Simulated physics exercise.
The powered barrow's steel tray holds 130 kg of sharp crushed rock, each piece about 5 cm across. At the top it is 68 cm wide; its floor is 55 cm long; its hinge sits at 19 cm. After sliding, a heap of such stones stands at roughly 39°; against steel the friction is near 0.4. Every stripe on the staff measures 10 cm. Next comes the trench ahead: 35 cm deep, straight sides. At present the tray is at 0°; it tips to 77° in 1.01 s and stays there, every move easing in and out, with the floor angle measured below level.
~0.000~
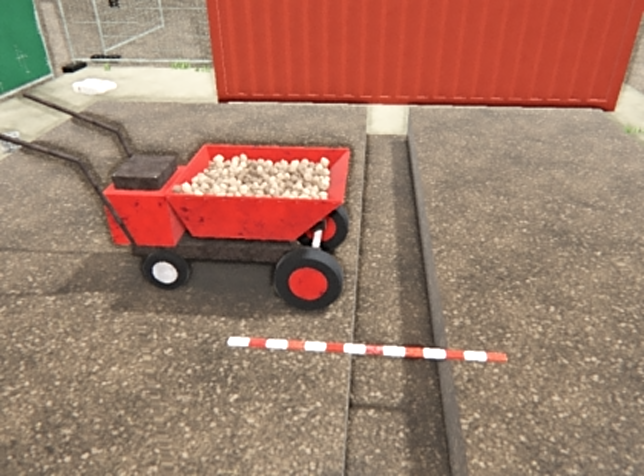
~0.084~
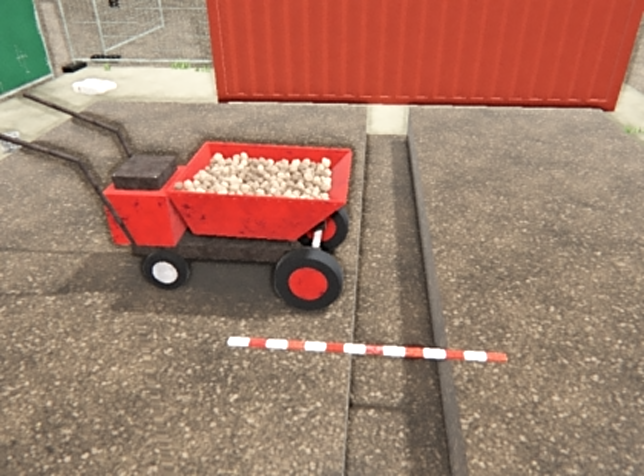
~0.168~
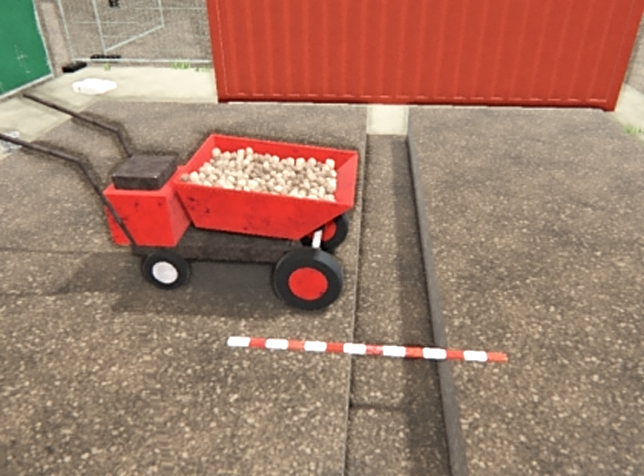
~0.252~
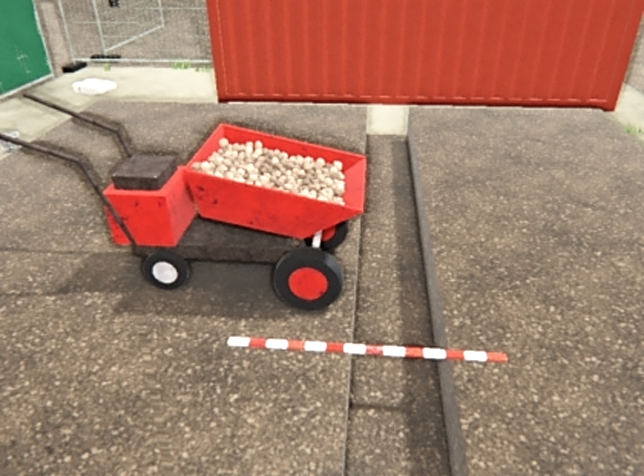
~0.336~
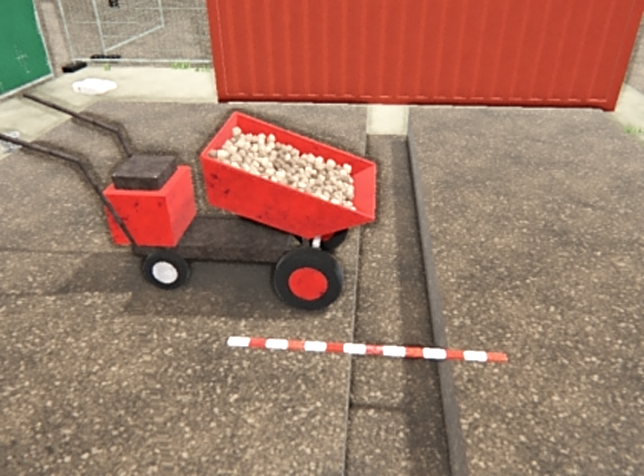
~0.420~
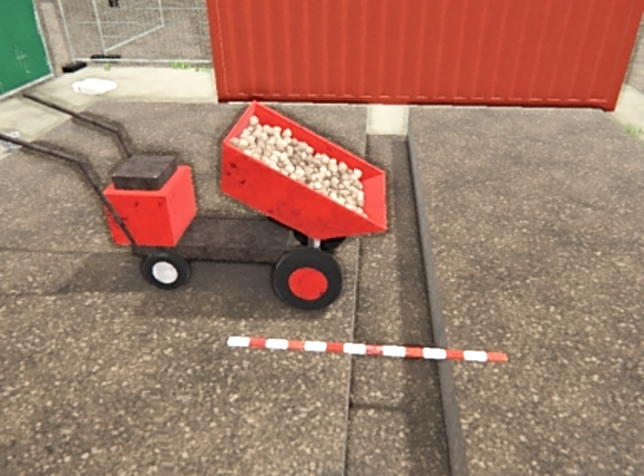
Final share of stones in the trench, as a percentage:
67 per cent.
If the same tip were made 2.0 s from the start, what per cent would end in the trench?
Estimate: About 75 %.
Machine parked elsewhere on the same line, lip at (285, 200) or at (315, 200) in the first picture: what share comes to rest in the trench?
Near 100 per cent from the first place, 95 from the second.
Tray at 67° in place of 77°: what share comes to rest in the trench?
It comes out at about 65 percent.
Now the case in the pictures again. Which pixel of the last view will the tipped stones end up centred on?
(423, 313).
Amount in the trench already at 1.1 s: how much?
By then, around 35 percent.
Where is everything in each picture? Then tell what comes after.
Lip at (341, 202), floor tilted 0°, highest stones at (267, 168), in the first frame.
The tray is at 2°, its lip at (344, 203); the top of the load is at (259, 167); the stones move at 0.3 m/s on average, in the second frame.
The tray is at 6°, its lip at (351, 206); the top of the load is at (244, 161); the stones move at 0.6 m/s on average, in the third frame.
The tray is at 12°, its lip at (362, 211); the top of the load is at (240, 154); the stones move at 0.8 m/s on average, in the fourth frame.
The tray is at 20°, its lip at (374, 219); the top of the load is at (237, 143); the stones move at 0.9 m/s on average, in the fifth frame.
The tray is at 29°, its lip at (385, 230); the top of the load is at (253, 131); the stones move at 1.0 m/s on average, in the sixth frame.
After 0.8 s the floor is at 65°; 100 % in the tray; the foremost stones are at (405, 255).
After 1.1 s the floor is at 77°; 45 % in the tray, 35 % in the trench, 20 % past the trench; the foremost stones are at (489, 293).
After 1.5 s the floor is at 77°; 7 % in the tray, 59 % in the trench, 35 % past the trench; the foremost stones are at (584, 288).
After 3.4 s the floor is at 77°; 0 % in the tray, 67 % in the trench, 33 % past the trench; the foremost stones are at (622, 289).
